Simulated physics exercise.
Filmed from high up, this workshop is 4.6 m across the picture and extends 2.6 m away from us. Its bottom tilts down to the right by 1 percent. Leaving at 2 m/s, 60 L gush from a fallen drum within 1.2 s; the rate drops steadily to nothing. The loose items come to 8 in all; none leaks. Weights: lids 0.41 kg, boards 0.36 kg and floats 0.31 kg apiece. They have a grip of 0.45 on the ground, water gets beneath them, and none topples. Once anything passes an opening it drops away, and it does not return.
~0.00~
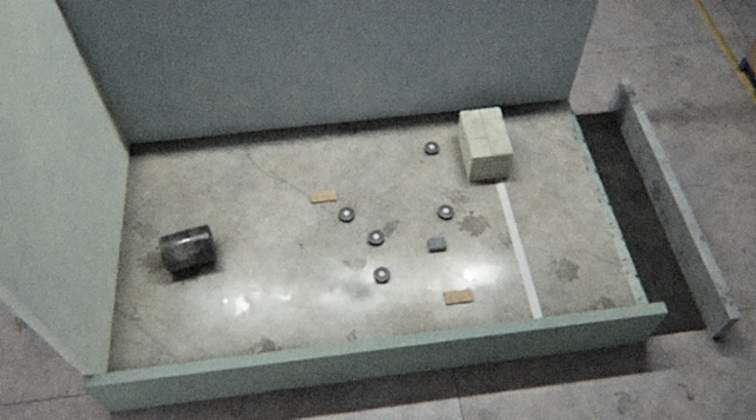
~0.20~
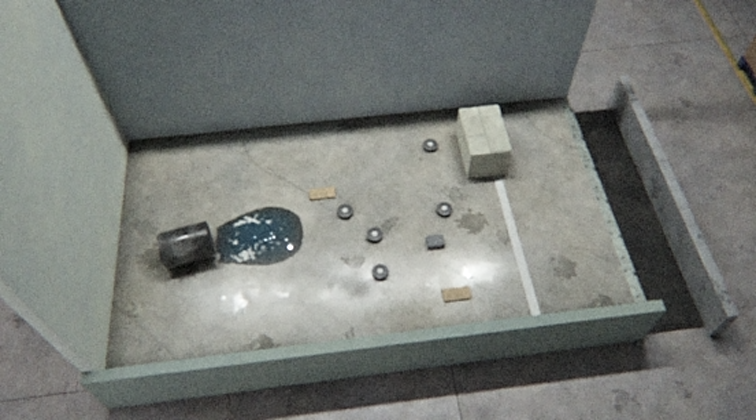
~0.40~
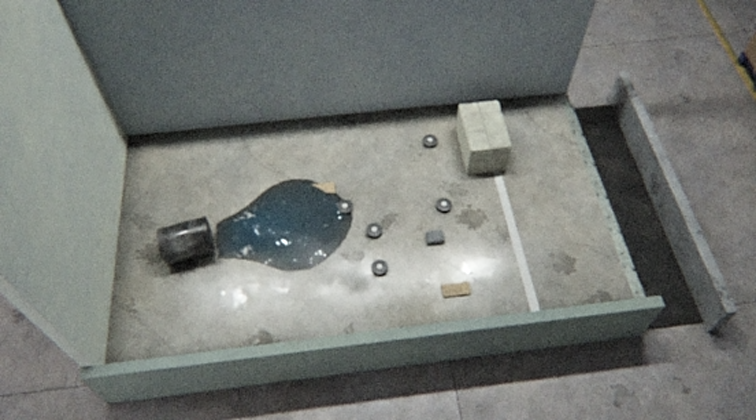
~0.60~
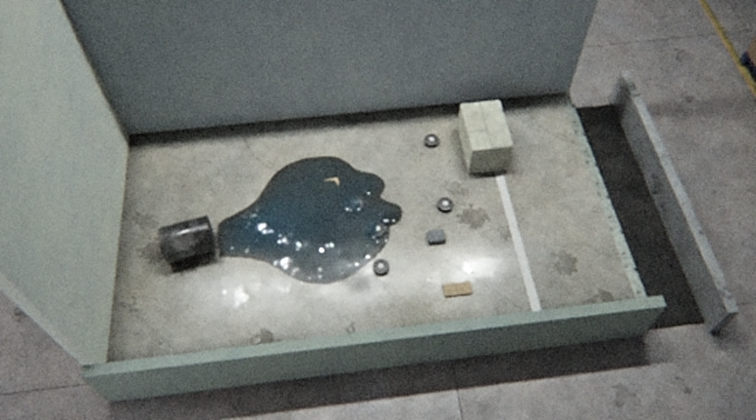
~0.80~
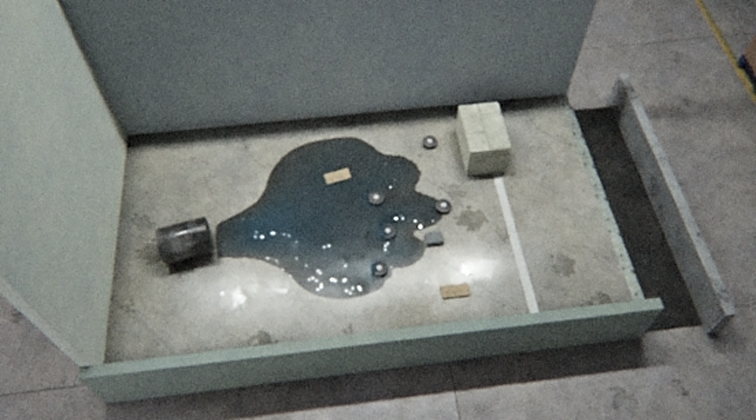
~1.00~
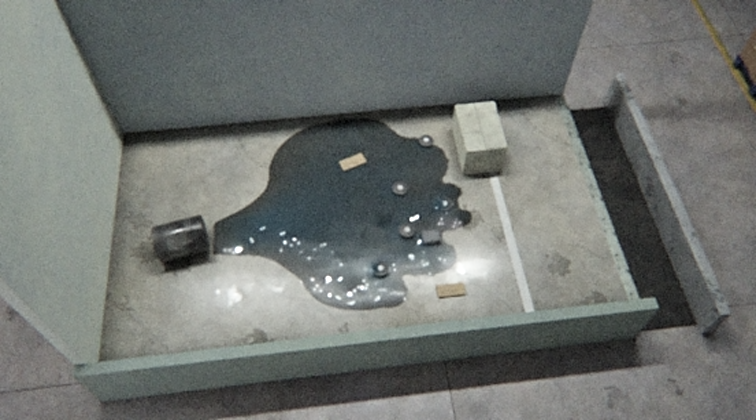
On a workshop floor, dark water spread rightward from a black cylinder on the left, reaching scattered small round objects and a thin tan board, and carried some of them to the right.
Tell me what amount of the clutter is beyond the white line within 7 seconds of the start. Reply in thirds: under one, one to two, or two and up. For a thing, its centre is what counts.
One to two thirds.
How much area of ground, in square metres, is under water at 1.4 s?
At that time the wet patch spans about 4.0 m2.
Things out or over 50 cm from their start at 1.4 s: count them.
By then the count is 3.
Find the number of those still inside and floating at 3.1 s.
0.
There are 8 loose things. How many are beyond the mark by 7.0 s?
5.
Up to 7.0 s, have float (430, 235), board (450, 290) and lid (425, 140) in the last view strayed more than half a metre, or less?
In that order: Exceeds it, then does not reach it, then exceeds it.
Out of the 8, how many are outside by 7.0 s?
I count 1 by that time.
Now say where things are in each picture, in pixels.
The first frame shows a lid at (346, 214), on the bottom; a board at (324, 196), on the bottom; water covers 0.0 m2; 0 of 8 have shifted.
The second frame shows a lid at (345, 211), on the bottom; a board at (322, 193), on the bottom; 0.4 m2 under water; 0 of 8 have shifted.
The third frame shows a lid at (345, 206) rests on the ground; a board at (322, 189), on the bottom; water covers 0.9 m2; 0 of 8 have shifted.
The fourth frame shows a lid at (356, 203) rests on the ground, 10 cm from its start; a board at (326, 185), afloat, 4 cm from its start; water covers 1.6 m2; 1 of 8 have shifted.
The fifth frame shows a lid at (376, 197) rests on the ground, 33 cm from its start; a board at (338, 176) floats, 22 cm from its start; 2.4 m2 under water; 3 of 8 have shifted.
The sixth frame shows a lid at (400, 188) rests on the ground, 62 cm from its start; a board at (353, 162) floats, 46 cm from its start; 3.2 m2 under water; 4 of 8 have shifted.
After 1.4 s 0 of 8 are over the mark; 1 afloat.
After 3.1 s 5 of 8 are over the mark; 0 afloat.
After 4.9 s 5 of 8 are over the mark; 0 afloat.
After 7.0 s 5 of 8 are over the mark; 0 afloat.
